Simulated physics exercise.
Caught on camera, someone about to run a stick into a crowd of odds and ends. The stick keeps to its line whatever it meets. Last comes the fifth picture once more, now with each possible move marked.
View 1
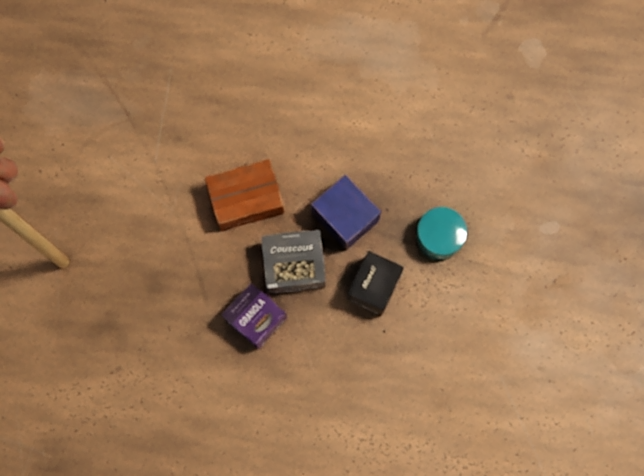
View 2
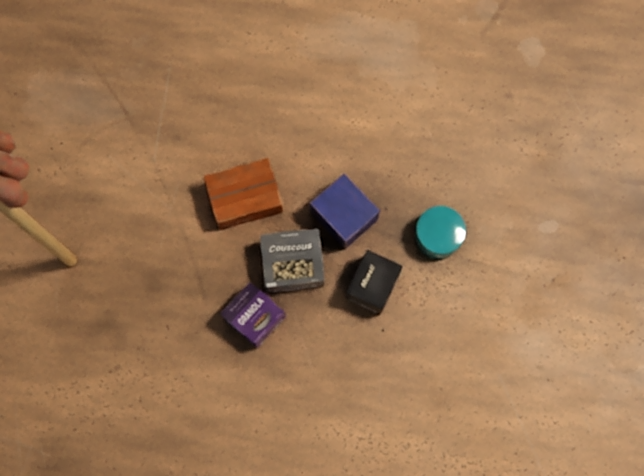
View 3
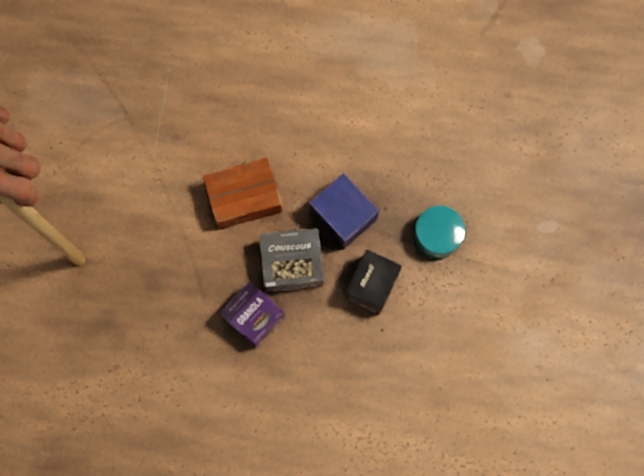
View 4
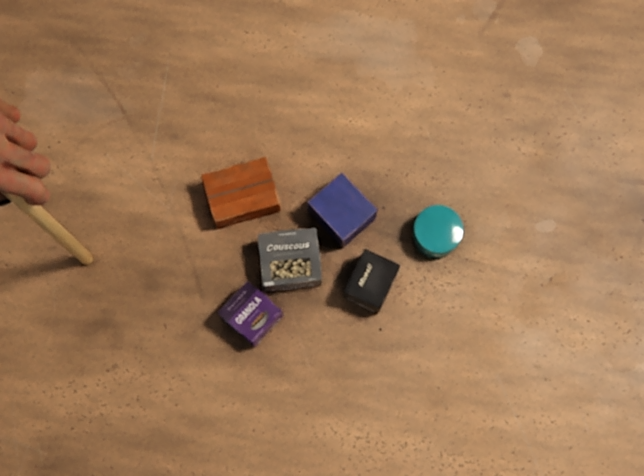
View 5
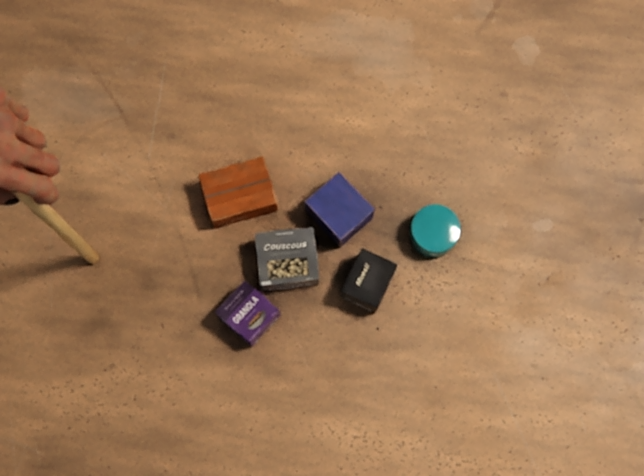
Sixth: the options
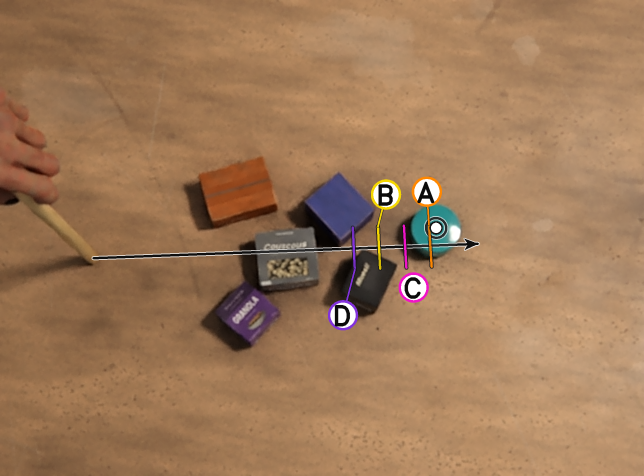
On a mottled brown surface, a hand at left edges a wooden stick rightward toward six small objects, not touching them.
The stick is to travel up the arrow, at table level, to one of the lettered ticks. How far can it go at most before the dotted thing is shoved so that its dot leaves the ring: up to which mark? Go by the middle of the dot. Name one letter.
All is well up to C.
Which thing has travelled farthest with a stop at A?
The grey packet has gone farthest.
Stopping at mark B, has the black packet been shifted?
Yes.
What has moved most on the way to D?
The grey packet has gone farthest.
On the marked copy, A at (430, 246); B at (379, 247); C at (405, 247); D at (354, 248); the arrow from (94, 258) to (478, 244); the white dot at (436, 228).
Taking C. A third of the way, foot of the stick (205, 255).
Two thirds of the way, foot of the stick (318, 250); grey packet (343, 273); black packet (388, 299).
When it is over, foot of the stick (405, 247); grey packet (373, 285); black packet (404, 332); the dot is still in its ring.
As for the rest, A shifts the dotted thing to (455, 224); B keeps the dot in but is short; D keeps the dot in but is short.
